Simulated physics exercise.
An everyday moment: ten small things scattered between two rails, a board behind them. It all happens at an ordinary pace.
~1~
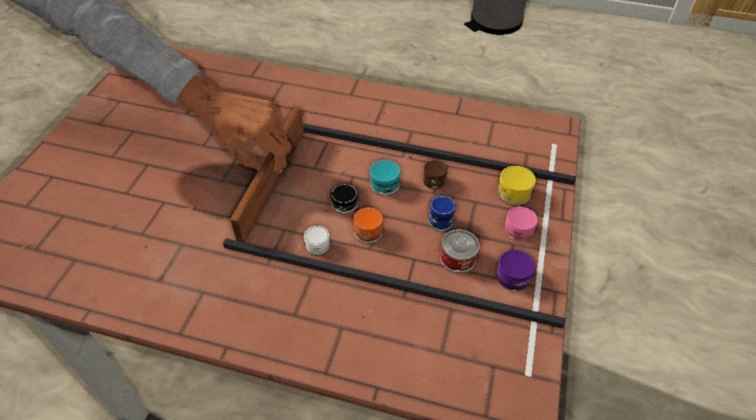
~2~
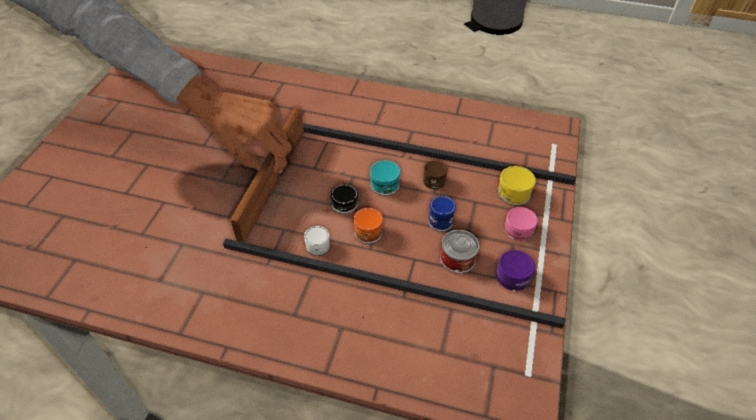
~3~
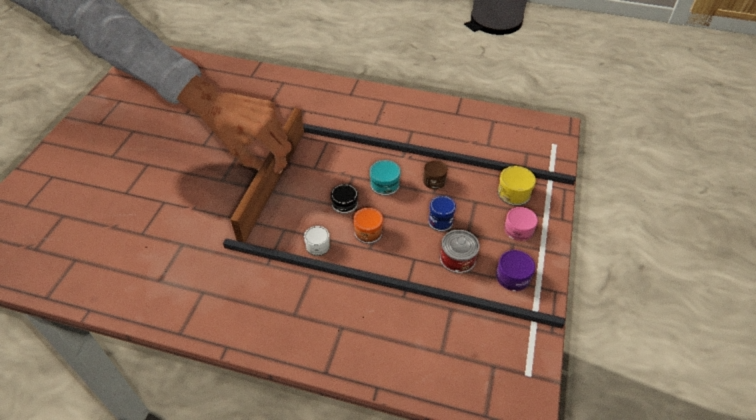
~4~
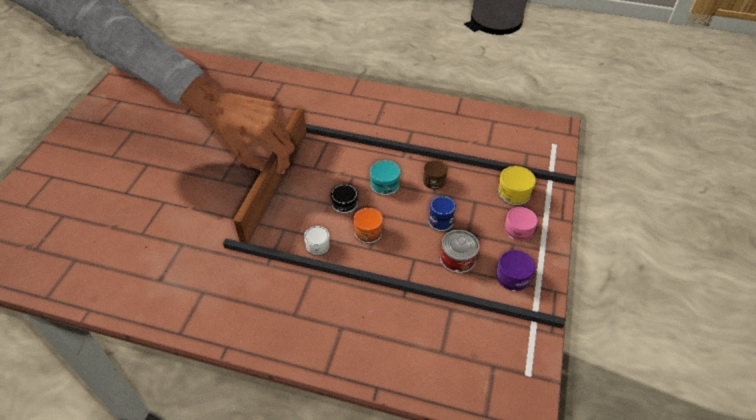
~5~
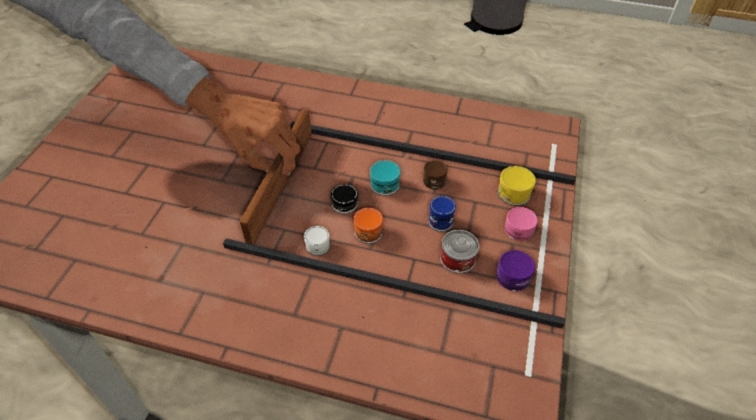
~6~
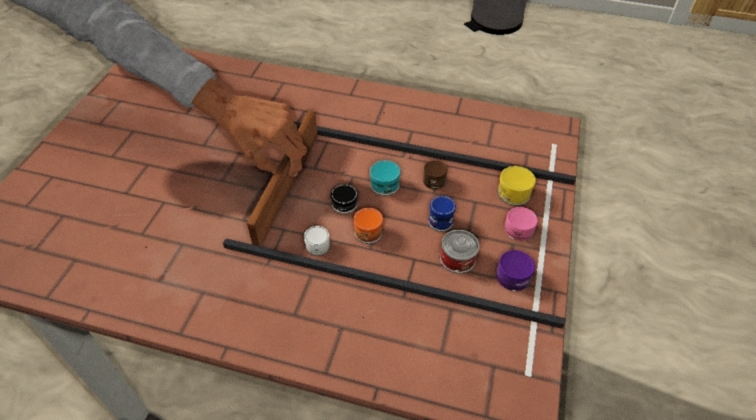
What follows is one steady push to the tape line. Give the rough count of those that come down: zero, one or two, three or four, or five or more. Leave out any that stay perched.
In the end the number that fall off is five or more.
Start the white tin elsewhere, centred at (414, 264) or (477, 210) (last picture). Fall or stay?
The white tin holds on; falls.
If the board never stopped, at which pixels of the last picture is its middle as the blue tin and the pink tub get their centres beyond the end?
About (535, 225), and (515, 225) for the other.
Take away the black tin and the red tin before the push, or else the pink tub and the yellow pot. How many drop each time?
Fallen: 3, and 3 in the other try.
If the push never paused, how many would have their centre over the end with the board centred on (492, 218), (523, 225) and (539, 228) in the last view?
Place by place, 0, 2 and 5.
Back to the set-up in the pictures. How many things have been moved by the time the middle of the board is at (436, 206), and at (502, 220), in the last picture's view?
By then 7, and 10.
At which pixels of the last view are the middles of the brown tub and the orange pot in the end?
The brown tub stops around (562, 195); the orange pot around (557, 268).
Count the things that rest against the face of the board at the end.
That makes 5.
A little later, none off yet; purple tub at rest near (515, 271); pink tub at rest near (521, 224); yellow pot at rest near (516, 186).
When it is over, the number that fall off is five or more; down, blue tin, red tin, yellow pot, pink tub and purple tub.
